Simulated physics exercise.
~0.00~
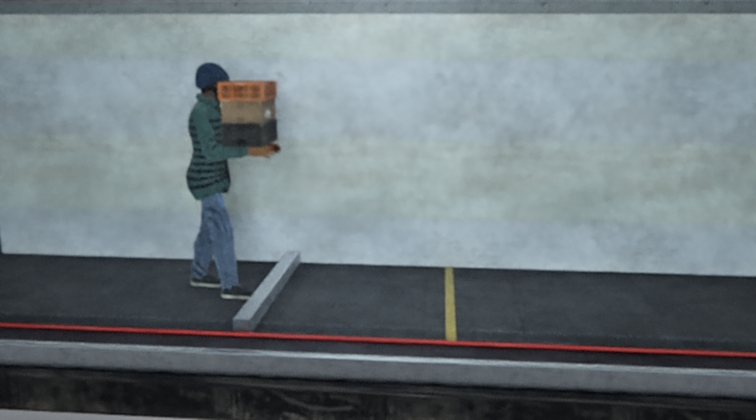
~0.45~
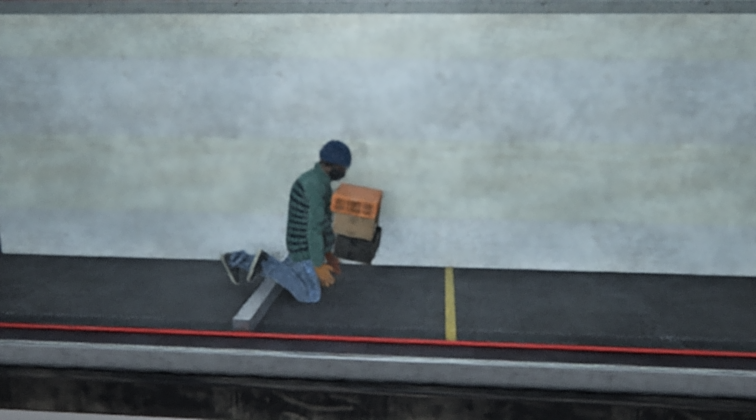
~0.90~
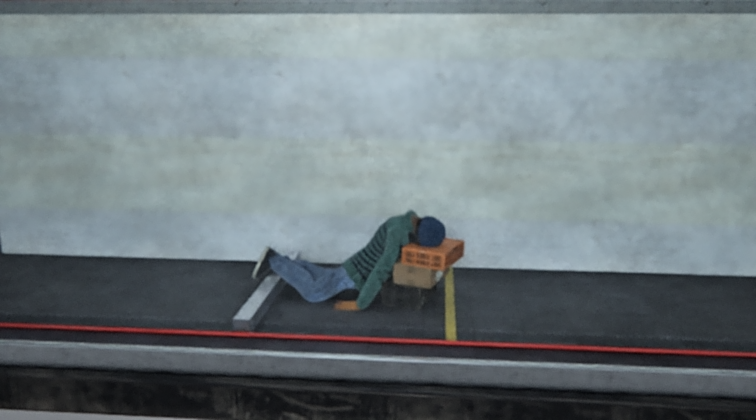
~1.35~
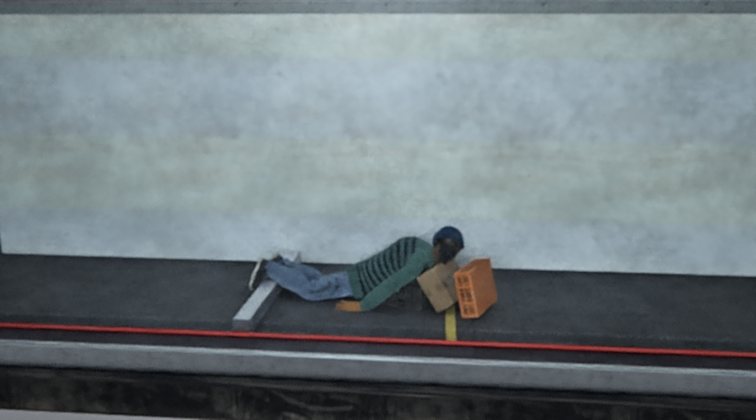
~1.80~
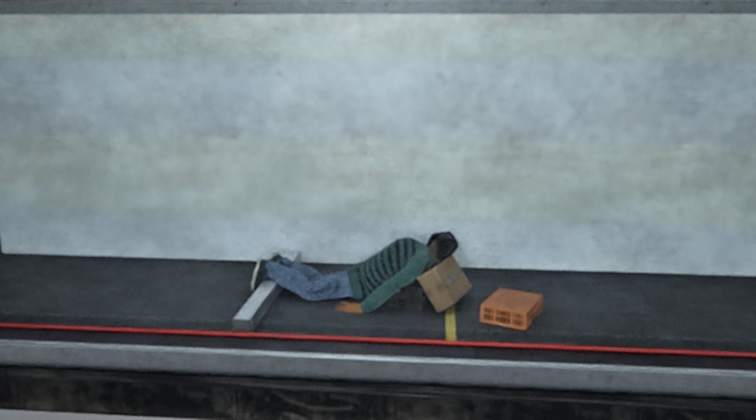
A courier in a blue cap, carrying a stacked orange crate, brown parcel and black carton, pitched forward to the right over a low rail and sprawled face down, while the crate tumbled past the yellow line and the parcel ended tilted by his head.
